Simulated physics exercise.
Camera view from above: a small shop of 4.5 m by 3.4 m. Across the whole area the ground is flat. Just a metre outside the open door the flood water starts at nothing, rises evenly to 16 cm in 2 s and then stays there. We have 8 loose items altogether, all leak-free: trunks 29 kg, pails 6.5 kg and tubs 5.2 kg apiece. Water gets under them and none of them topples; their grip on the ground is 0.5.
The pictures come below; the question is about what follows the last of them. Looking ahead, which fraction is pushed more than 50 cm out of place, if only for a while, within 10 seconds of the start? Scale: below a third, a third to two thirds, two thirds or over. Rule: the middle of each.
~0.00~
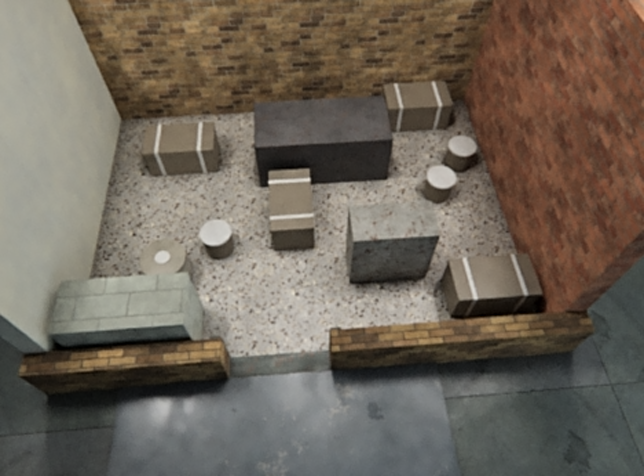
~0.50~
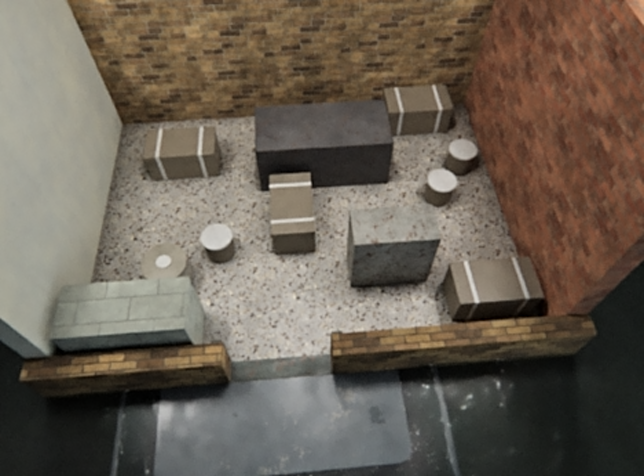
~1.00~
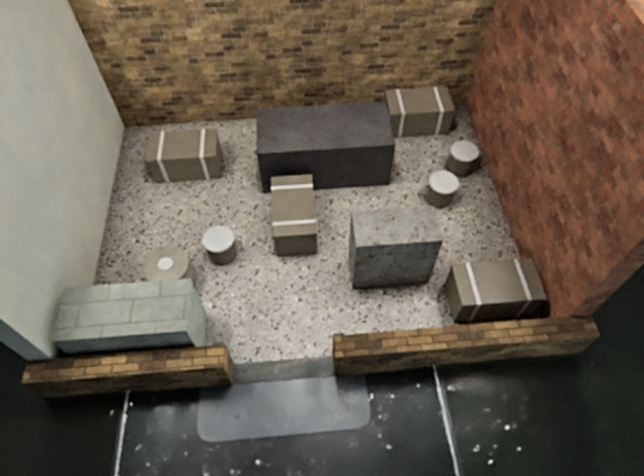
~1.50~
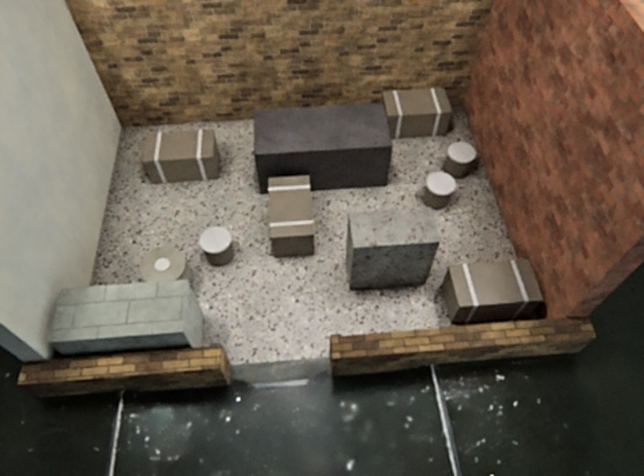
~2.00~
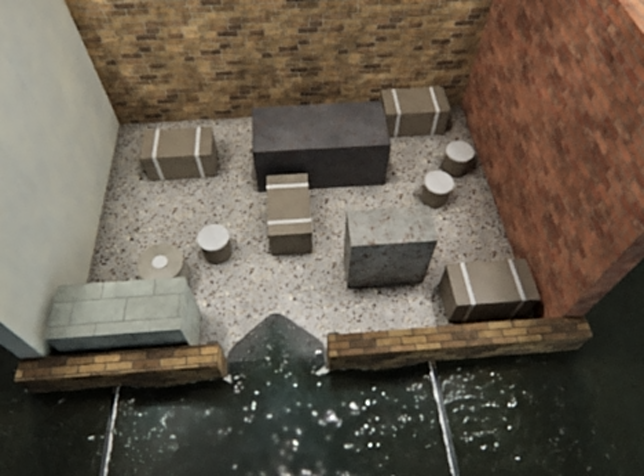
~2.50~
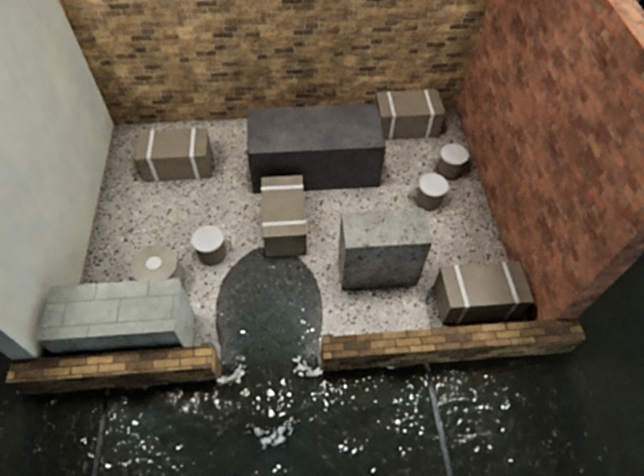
Prediction: A low fraction.
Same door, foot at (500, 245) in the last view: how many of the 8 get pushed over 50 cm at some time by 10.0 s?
Result: 1 of them.
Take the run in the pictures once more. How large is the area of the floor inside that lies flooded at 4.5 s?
Some 7.0 m2.
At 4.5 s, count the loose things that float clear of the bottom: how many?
0 at that moment.
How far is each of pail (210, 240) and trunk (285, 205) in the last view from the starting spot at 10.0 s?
One is off by 80 cm, the other by 0 cm, in the order asked.
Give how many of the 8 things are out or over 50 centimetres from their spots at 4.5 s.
By that point, 1.
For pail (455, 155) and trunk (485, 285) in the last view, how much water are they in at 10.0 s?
Roughly 5 and 5 cm.
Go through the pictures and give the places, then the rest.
The first frame shows a trunk at (291, 198), on the bottom; a pail at (215, 232), on the bottom; 0.0 m2 under water; 0 of 8 have shifted.
The second frame shows a trunk at (292, 202) rests on the ground; a pail at (216, 236) rests on the ground; water covers 0.0 m2; 0 of 8 have shifted.
The third frame shows a trunk at (293, 204), on the bottom; a pail at (218, 238) rests on the ground; 0.0 m2 under water; 0 of 8 have shifted.
The fourth frame shows a trunk at (290, 205) rests on the ground; a pail at (215, 239), on the bottom; 0.0 m2 under water; 0 of 8 have shifted.
The fifth frame shows a trunk at (289, 203) rests on the ground; a pail at (213, 237), on the bottom; water covers 0.3 m2; 0 of 8 have shifted.
The sixth frame shows a trunk at (283, 205) rests on the ground; a pail at (208, 238) rests on the ground; water covers 1.1 m2; 0 of 8 have shifted.
After 3.5 s 0 of 8 are over 50 cm from their spots; 0 afloat.
After 4.5 s 1 of 8 are over 50 cm from their spots; 0 afloat.
After 7.0 s 1 of 8 are over 50 cm from their spots; 0 afloat.
After 10.0 s 1 of 8 are over 50 cm from their spots, and 1 have been at some point; 1 afloat.
